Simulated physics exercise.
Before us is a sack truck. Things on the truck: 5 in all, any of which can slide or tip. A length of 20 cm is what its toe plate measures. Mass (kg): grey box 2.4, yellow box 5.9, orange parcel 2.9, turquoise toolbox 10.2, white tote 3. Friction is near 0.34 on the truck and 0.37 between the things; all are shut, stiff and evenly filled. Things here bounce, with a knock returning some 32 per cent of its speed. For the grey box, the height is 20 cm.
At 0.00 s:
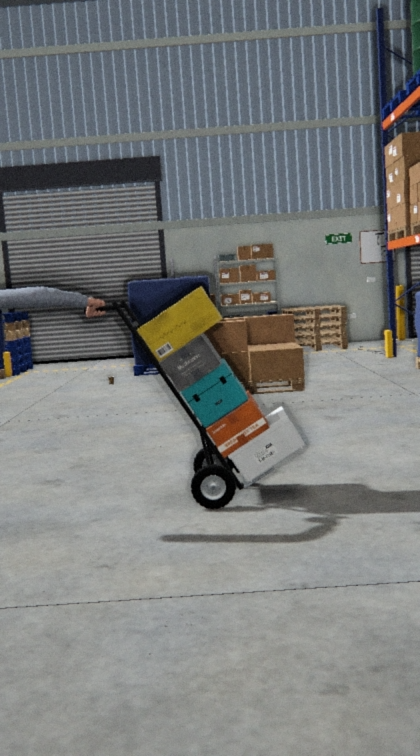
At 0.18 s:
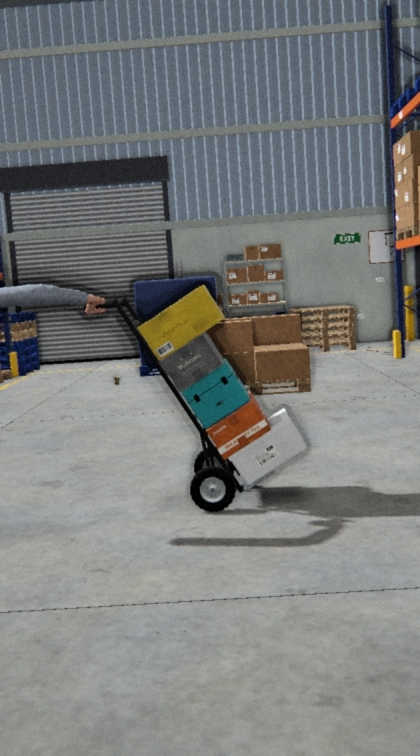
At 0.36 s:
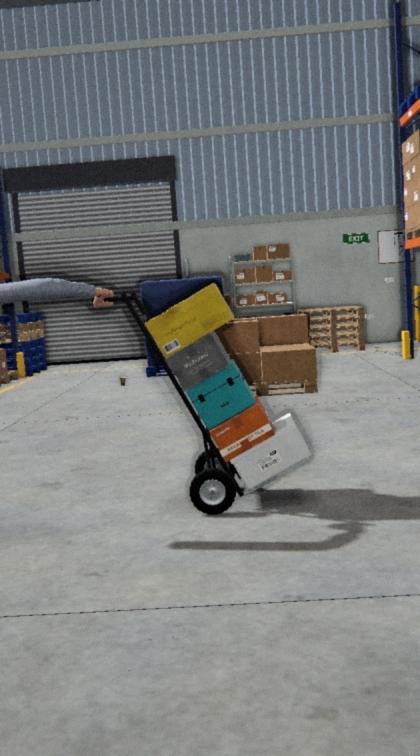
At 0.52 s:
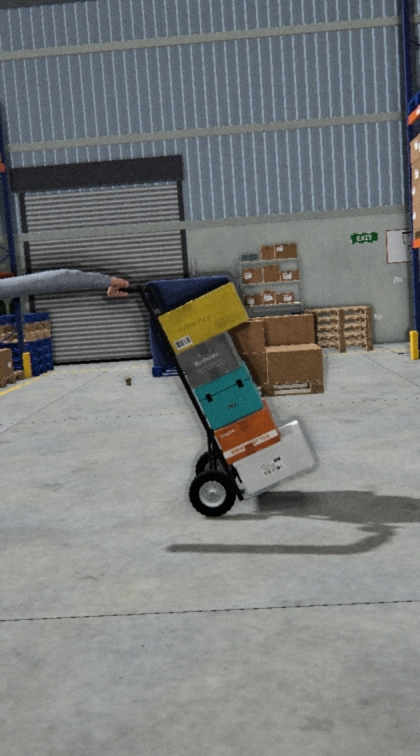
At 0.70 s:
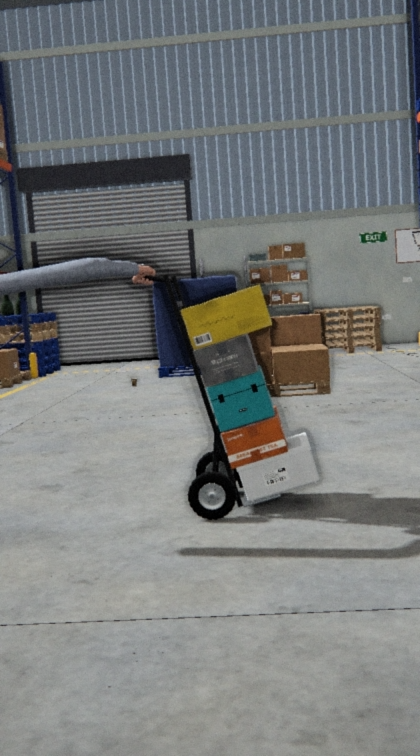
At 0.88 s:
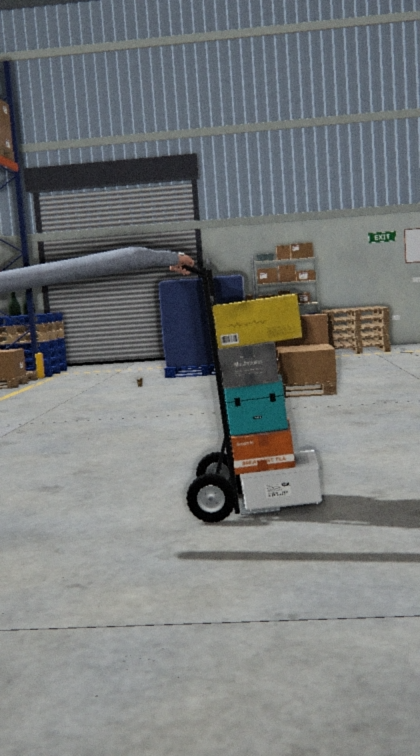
The video shows a hand at the left pushing the handle of a tilted sack truck stacked with five boxes in a warehouse, raising it gradually to nearly upright as the yellow box on top shifts slightly right.
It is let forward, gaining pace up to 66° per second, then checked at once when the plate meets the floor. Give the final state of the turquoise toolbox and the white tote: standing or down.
As I see it, the turquoise toolbox ends up on its base, the white tote ends up on its base.
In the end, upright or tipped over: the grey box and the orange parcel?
Here's how it ends: The grey box comes down, and the orange parcel never goes down.
After 1.18 s, truck upright; turquoise toolbox tipped 4° from how it sat near (279, 406); white tote tipped 3° from how it sat near (282, 485); yellow box tipped 6° from how it sat.
After 1.68 s, truck upright; yellow box now dropped from the stack; turquoise toolbox tipped 3° from how it sat near (280, 407); white tote tipped 3° from how it sat near (282, 485).
After 2.08 s, truck upright; grey box now dropped from the stack; turquoise toolbox tipped 3° from how it sat near (281, 407); white tote tipped 3° from how it sat near (282, 485).
At rest (3.1 s), dropped from the stack and tipped over, grey box and yellow box; the other 3 in place, give or take 10 cm. Seen from the same camera at the end, turquoise toolbox near (281, 407), white tote near (282, 485).
